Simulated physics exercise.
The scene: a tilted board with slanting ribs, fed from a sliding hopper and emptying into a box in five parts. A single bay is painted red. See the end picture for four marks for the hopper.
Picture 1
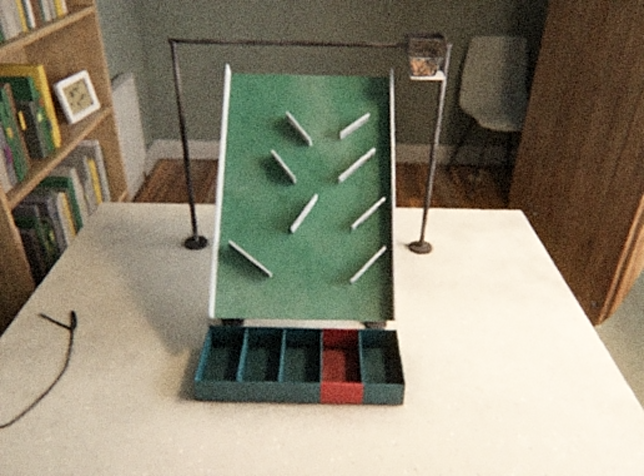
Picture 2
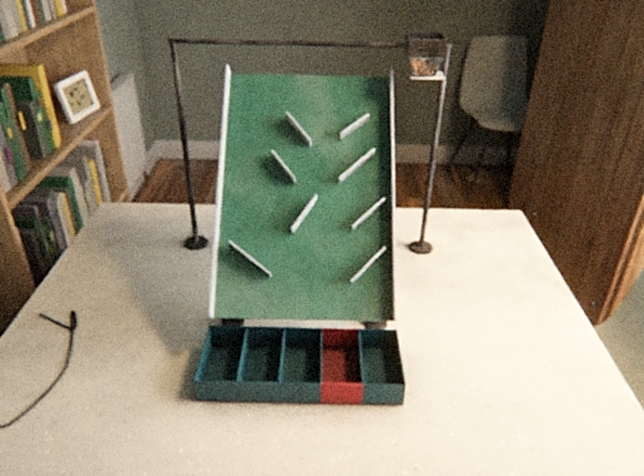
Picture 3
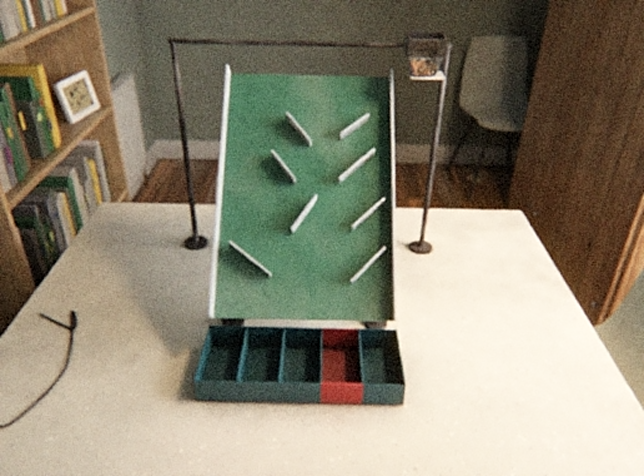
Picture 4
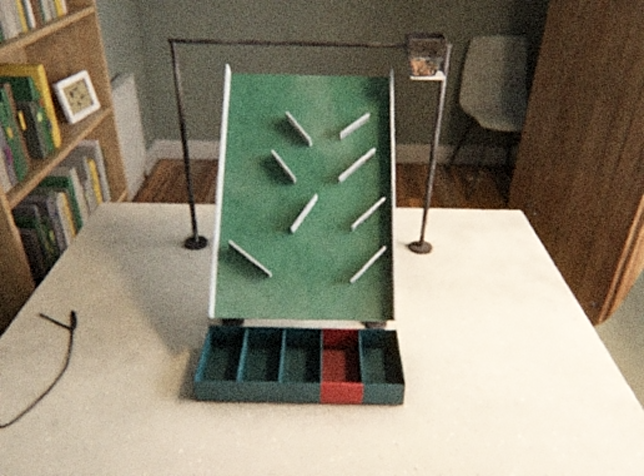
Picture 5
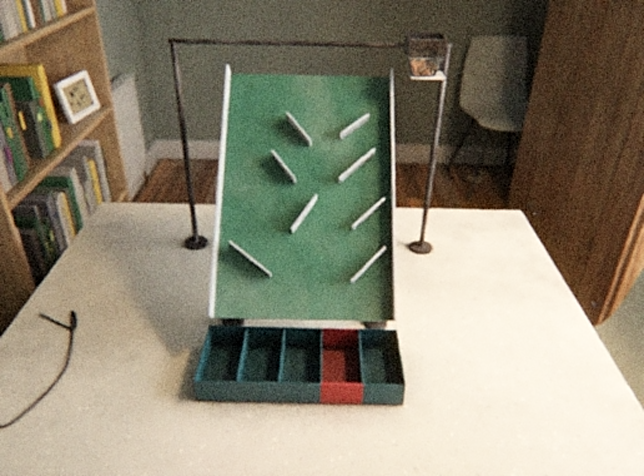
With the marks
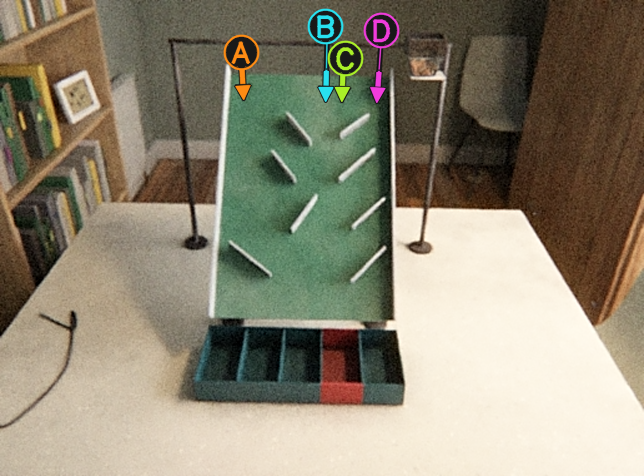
At first, a tilted green board with slanting pale ribs stands on a white table, a small hopper at the upper right and a five-part box with one red bay below. Nothing visibly moves after that; the hopper stays in place, the bays look empty, and no hands appear.
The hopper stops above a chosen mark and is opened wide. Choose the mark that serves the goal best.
Best: B.
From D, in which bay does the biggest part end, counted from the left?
It is the third one.
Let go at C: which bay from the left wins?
The third from the left.
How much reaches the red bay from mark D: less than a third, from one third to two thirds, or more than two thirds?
Mark D gives less than a third.
On the marked copy, mark A meets the board at (243, 94); mark B meets the board at (325, 96); mark C meets the board at (342, 96); mark D meets the board at (377, 97).
If A is chosen, a small part in the red bay, most in other bays.
If B is chosen, about two thirds in the red bay, about a third in other bays.
If C is chosen, about a quarter in the red bay, about two thirds in other bays.
If D is chosen, a small part in the red bay, most in other bays, a small part held on the board.
